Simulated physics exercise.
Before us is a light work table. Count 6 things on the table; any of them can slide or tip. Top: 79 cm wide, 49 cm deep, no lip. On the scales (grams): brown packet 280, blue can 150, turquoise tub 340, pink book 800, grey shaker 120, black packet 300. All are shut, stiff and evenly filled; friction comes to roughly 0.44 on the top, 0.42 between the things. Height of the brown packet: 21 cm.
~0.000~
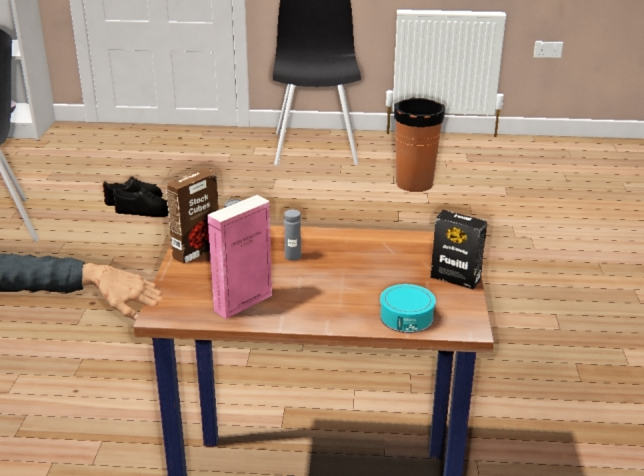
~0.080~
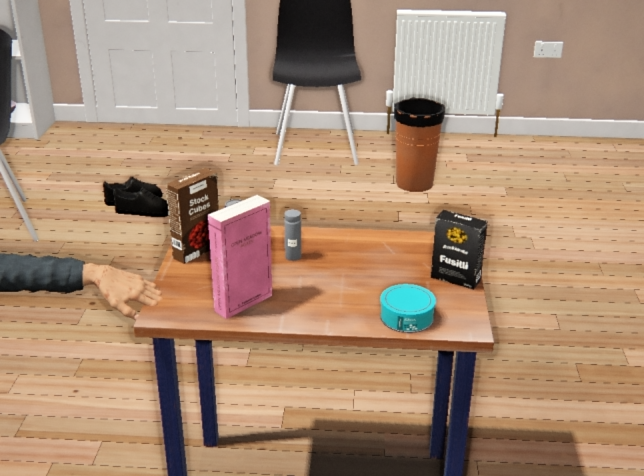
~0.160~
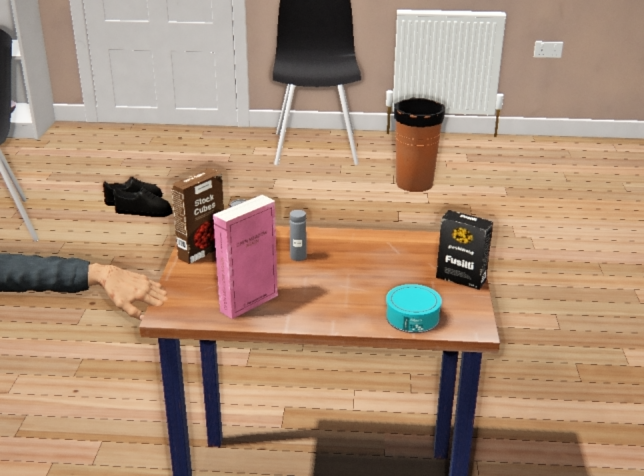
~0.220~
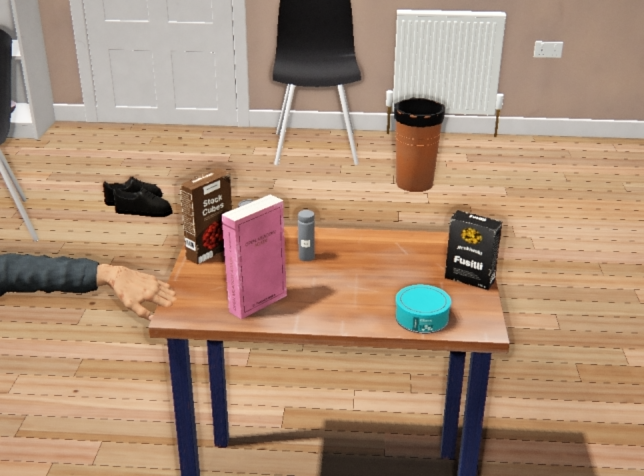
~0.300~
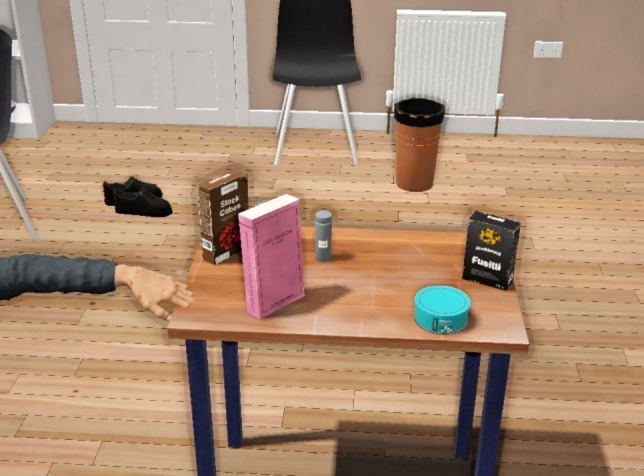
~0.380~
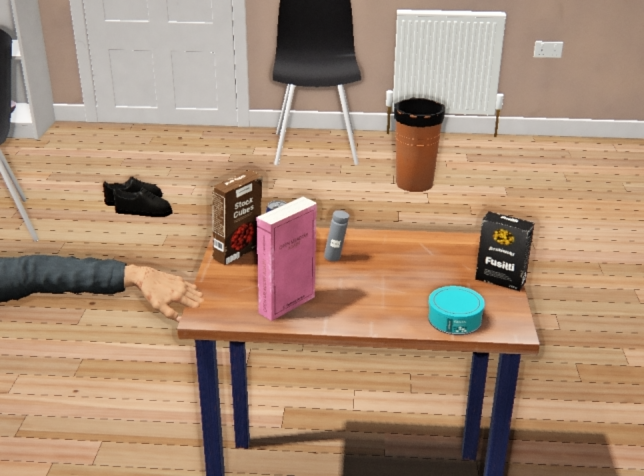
In this clip, a hand rests at the left edge of a wooden table holding boxes, a pink book, a grey shaker and a turquoise tub; the table then slides right, carrying the items along as the book and shaker wobble slightly.
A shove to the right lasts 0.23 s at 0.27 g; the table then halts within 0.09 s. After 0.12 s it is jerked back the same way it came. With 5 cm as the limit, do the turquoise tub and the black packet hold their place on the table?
The turquoise tub holds its spot; the black packet holds its spot.
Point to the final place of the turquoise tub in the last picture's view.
At about (407, 308).
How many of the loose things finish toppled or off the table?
In all, 3.
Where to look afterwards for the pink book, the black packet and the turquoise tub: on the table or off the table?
The pink book finishes off the table; the black packet ends on the table; the turquoise tub ends on the table.
By 0.58 s, table along by 9 cm; black packet 2 cm from its spot near (503, 251); grey shaker on its side; pink book tilted 33°.
By 0.88 s, pink book now off the table; brown packet on its side; grey shaker on its side.
By 1.18 s, brown packet on its side; grey shaker on its side.
When it is over (3.5 s), off the table, pink book; lying over on the table, brown packet and grey shaker; the other 3 within 5 cm of the start. In the last view, turquoise tub near (407, 308), black packet near (458, 250).
